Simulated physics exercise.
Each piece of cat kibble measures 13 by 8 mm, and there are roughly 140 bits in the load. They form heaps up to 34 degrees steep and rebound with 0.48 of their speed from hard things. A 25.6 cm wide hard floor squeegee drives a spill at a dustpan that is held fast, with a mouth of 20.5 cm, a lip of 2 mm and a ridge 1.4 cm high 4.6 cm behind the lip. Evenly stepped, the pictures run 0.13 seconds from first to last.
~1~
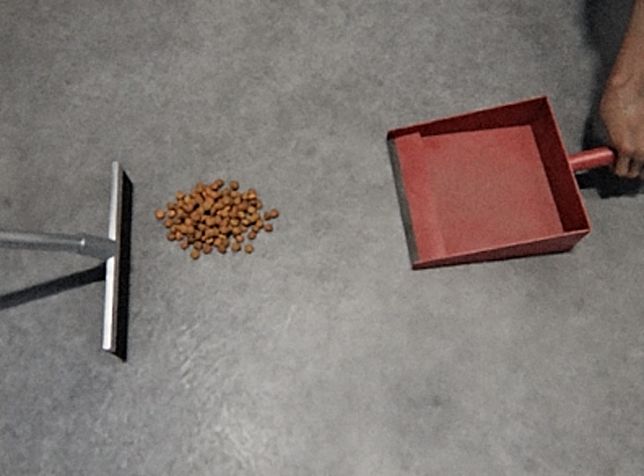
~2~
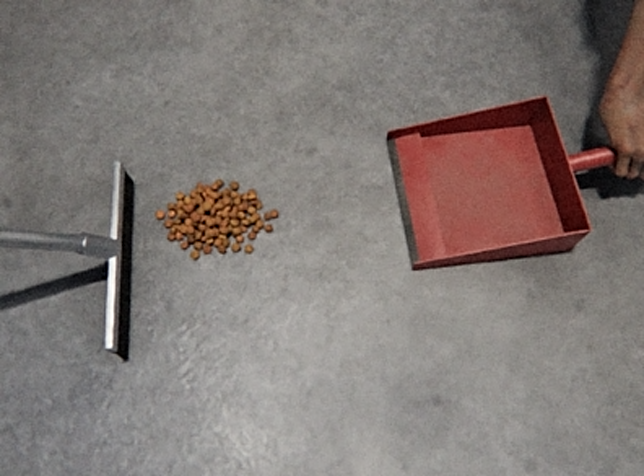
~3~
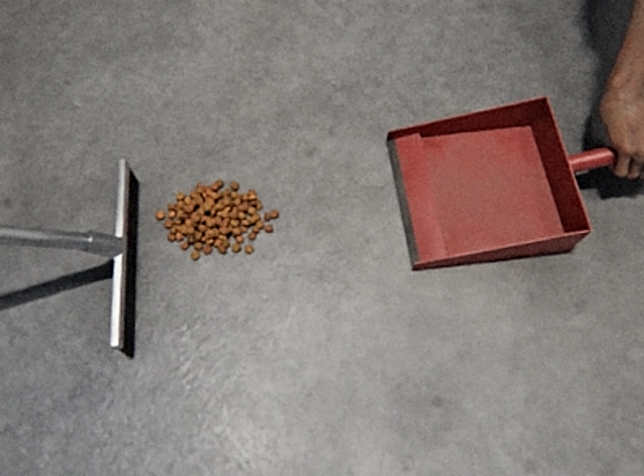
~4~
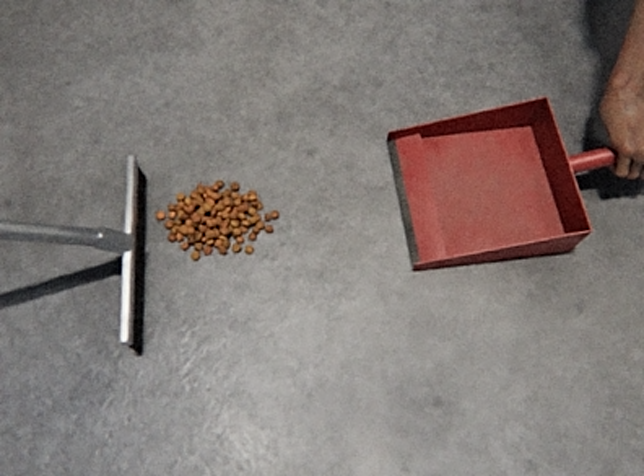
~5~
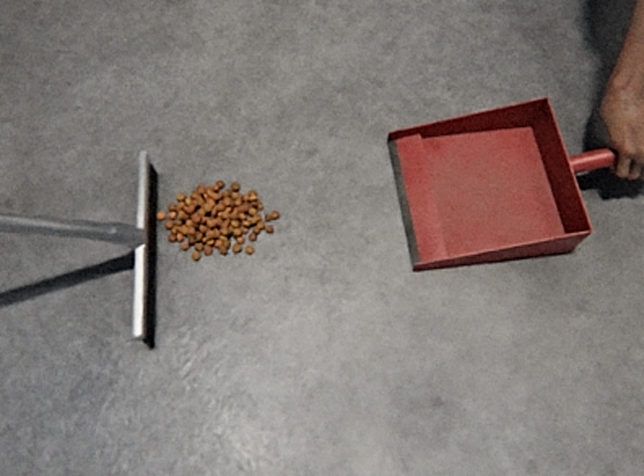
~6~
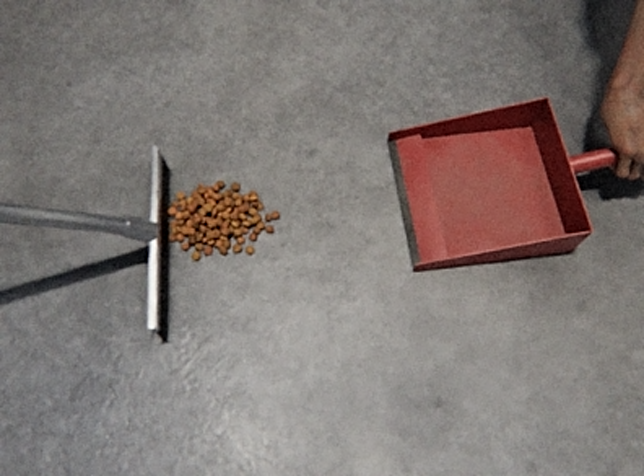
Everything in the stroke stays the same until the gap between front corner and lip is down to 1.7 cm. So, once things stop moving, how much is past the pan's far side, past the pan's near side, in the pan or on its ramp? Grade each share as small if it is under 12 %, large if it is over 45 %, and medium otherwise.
Far side: Medium; near side: Small; pan: Medium.
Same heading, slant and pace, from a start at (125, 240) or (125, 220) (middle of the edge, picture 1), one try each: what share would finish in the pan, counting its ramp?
About 25 and 15 per cent.
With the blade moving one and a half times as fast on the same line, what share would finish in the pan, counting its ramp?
Then some 35 in a hundred.
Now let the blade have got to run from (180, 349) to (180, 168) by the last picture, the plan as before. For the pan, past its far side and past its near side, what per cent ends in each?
Pan 50, far 10, near 5.
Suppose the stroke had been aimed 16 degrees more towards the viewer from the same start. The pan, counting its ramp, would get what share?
Under that change, roughly 55 in a hundred.
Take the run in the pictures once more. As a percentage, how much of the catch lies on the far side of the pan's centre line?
Something like 80 in a hundred.
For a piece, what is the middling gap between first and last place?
Median: Approx. 28 cm.
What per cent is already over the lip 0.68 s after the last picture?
Near 35 per cent so far.
Then, 0.24 s after the last picture, middle of the blade 18 cm from the lip; 0 % over the lip, far side 5 %, near side 0 %.
Then, 0.40 s after the last picture, middle of the blade 7 cm from the lip; 0 % over the lip, far side 25 %, near side 0 %.
Then, 0.68 s after the last picture, middle of the blade 2 cm from the lip; 35 % over the lip, far side 30 %, near side 0 %.
In the end, far side 30 %, near side 0 %, pan 35 %, in front of the lip or behind the blade 35 %.
